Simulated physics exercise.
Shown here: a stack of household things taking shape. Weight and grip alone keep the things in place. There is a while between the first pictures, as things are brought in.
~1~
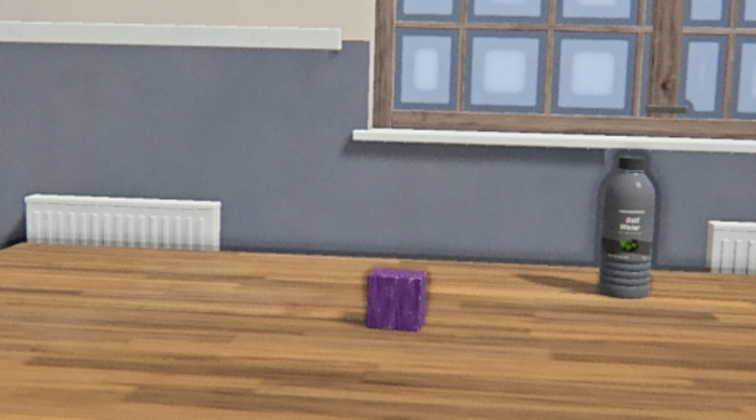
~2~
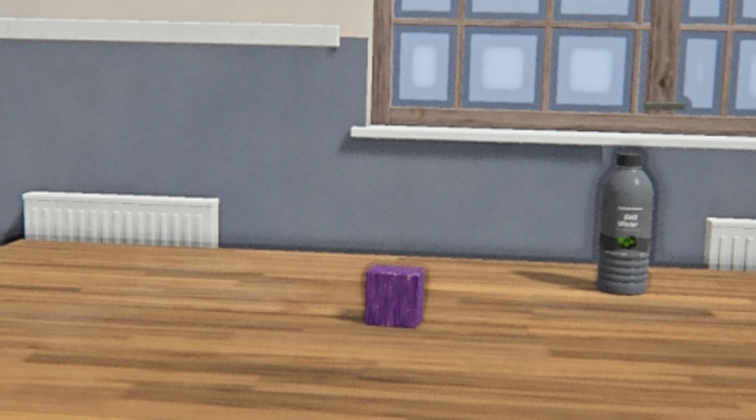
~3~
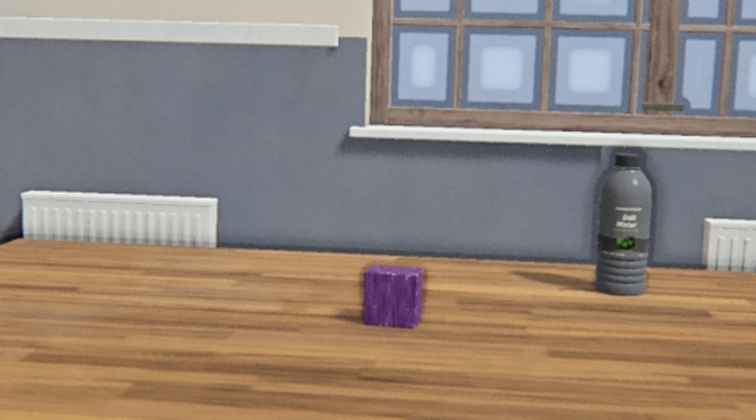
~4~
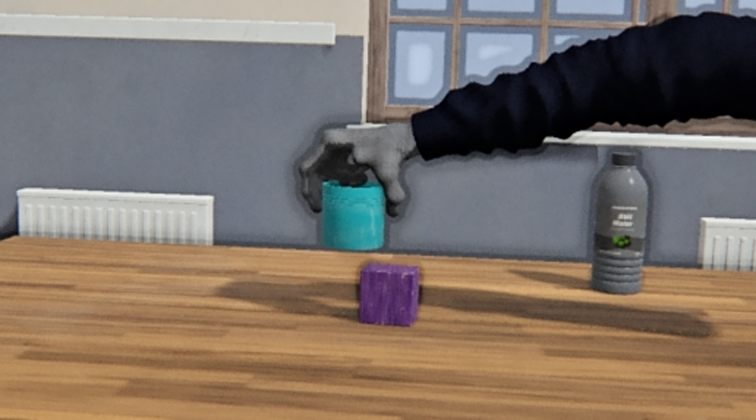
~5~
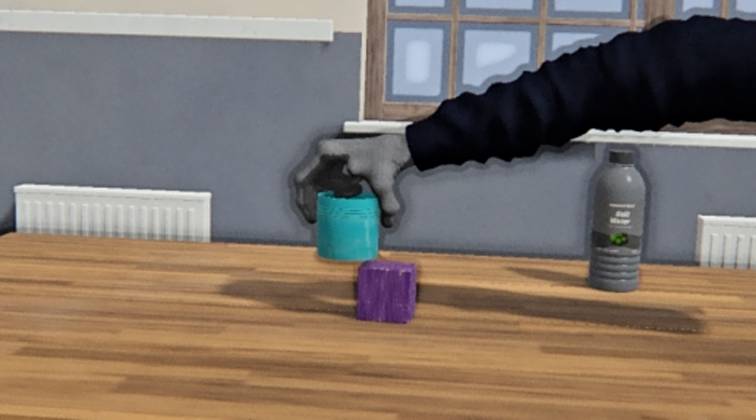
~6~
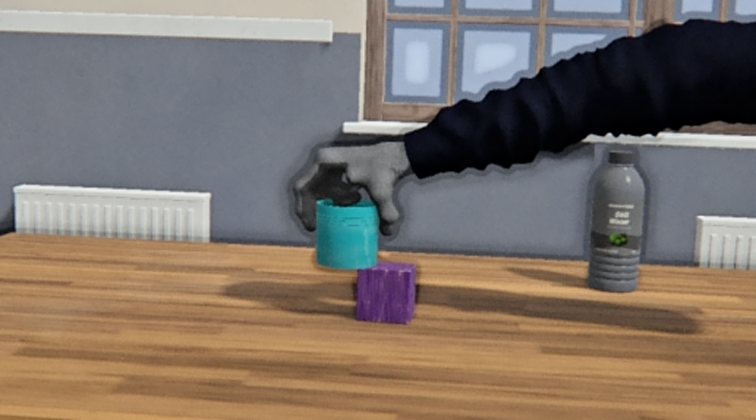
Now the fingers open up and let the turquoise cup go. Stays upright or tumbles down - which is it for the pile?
The pile tumbles down.
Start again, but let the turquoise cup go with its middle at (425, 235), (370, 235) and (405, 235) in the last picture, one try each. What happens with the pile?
Try 1: Falls over. Try 2: Stable. Try 3: Stable.
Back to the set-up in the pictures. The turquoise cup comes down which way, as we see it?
That would be the viewer's left.
Then, 0.20 s later than the last frame, turquoise cup tilted by 21° near (337, 240).
Then, 0.30 s later than the last frame, turquoise cup now fallen.
Then, 0.40 s later than the last frame, things are still on the move.
When it is over, fallen, turquoise cup; the other 2 as before. End places, in pixels of the last picture, turquoise cup near (287, 280). The pile gives way.
